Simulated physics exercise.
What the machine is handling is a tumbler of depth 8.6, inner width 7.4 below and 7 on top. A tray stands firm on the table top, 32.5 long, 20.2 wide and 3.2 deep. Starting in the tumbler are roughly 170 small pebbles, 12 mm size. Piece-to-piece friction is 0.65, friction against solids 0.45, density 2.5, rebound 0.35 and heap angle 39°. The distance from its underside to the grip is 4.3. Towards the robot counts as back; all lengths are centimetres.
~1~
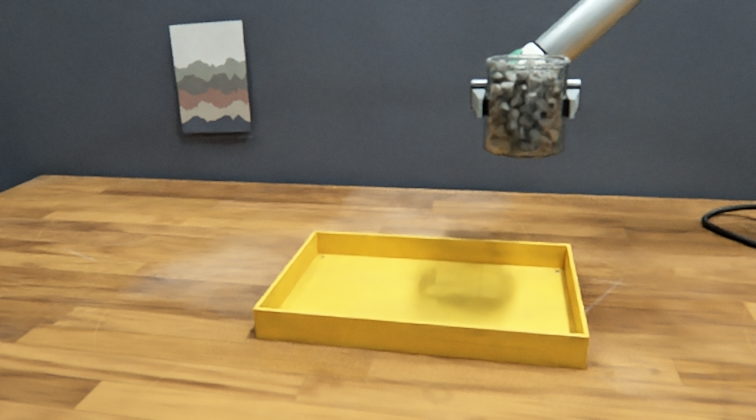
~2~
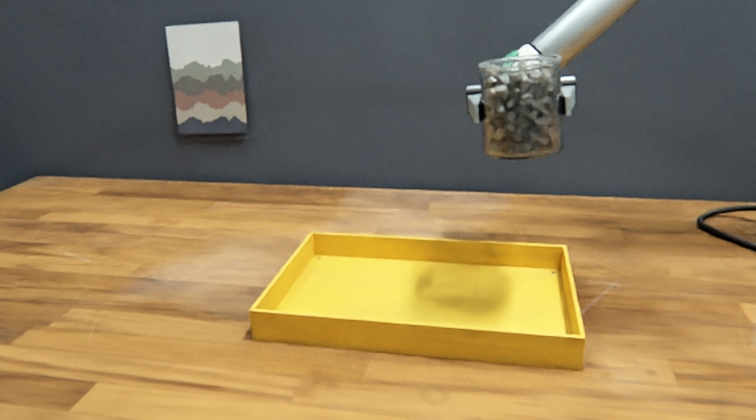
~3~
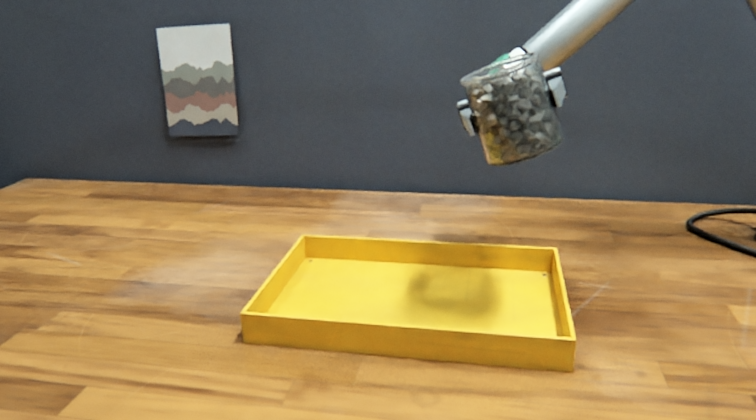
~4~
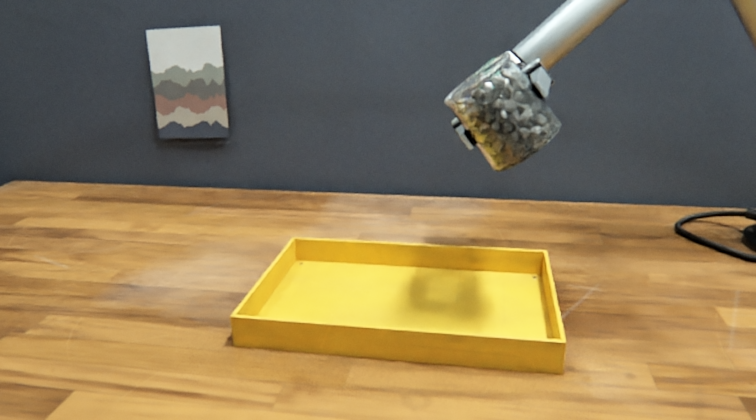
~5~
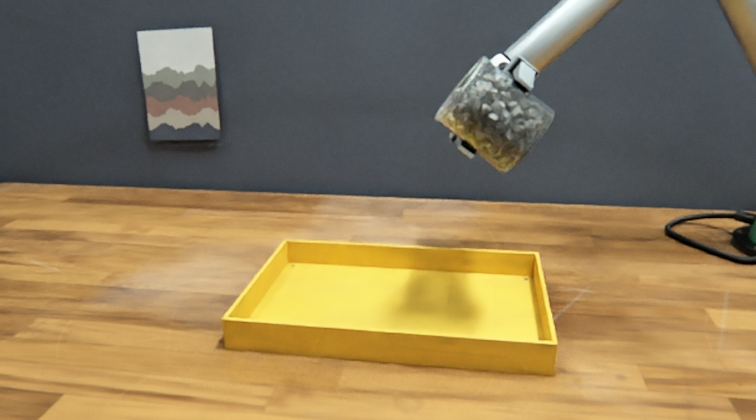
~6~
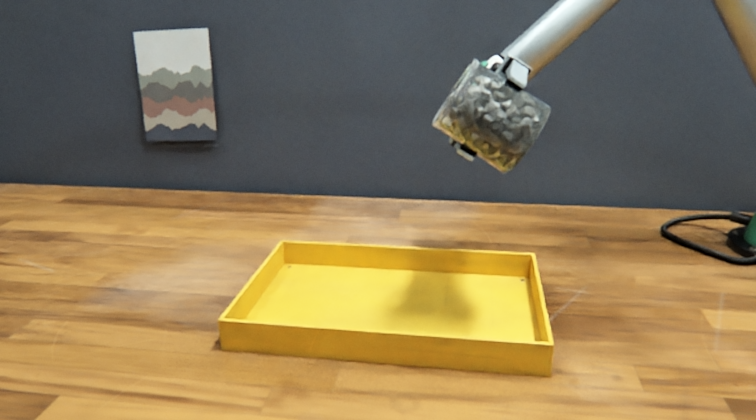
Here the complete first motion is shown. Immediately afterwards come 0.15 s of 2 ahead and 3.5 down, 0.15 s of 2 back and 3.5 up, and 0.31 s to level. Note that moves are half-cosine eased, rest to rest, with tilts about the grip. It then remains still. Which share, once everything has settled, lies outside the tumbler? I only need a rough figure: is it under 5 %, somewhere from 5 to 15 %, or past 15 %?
Roughly, it is under 5 %.
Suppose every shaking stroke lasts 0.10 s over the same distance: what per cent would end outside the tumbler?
Roughly 0 percent would.
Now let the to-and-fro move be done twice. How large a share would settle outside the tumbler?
0 per cent or so.
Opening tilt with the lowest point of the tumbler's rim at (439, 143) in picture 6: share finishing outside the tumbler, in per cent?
Roughly 5 per cent.
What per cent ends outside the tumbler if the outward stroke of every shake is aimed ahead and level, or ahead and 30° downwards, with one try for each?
Try one gives about 5 in a hundred, try two about 0 in a hundred.
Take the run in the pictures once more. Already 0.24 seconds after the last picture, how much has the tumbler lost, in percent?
About 0 per cent so far.
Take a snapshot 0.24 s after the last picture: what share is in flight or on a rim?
About 0 per cent.
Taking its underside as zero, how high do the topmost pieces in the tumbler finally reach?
8.5 cm.
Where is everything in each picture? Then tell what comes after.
The tumbler middle at (525, 106), level; upper third of the load around (527, 87), from x 490 to 555, top at y 65; 169 in the tumbler, in the first picture.
The tumbler middle at (521, 108), tilted 6° forward; upper third of the load around (522, 88), from x 490 to 555, top at y 65, in the second picture.
The tumbler middle at (512, 111), tilted 20° forward; upper third of the load around (513, 92), from x 475 to 550, top at y 70, in the third picture.
The tumbler middle at (502, 114), tilted 38° forward; upper third of the load around (500, 97), from x 460 to 545, top at y 75, in the fourth picture.
The tumbler middle at (494, 116), tilted 52° forward; upper third of the load around (494, 99), from x 445 to 540, top at y 80, in the fifth picture.
The tumbler middle at (491, 117), tilted 58° forward; upper third of the load around (490, 101), from x 440 to 535, top at y 80; 169 in the tumbler, in the sixth picture.
Then, 0.24 s on, tilted 58° forward, highest piece 25 above the table; 169 in the tumbler.
Then, 0.49 s on, tilted 19° forward, highest piece 26 above the table; 169 in the tumbler.
Then, 0.81 s on, level, highest piece 27 above the table; 169 in the tumbler.
Then, 1.86 s on, level, highest piece 27 above the table; 169 in the tumbler.
In the end, 169 in the tumbler. That is 0 % outside the tumbler.
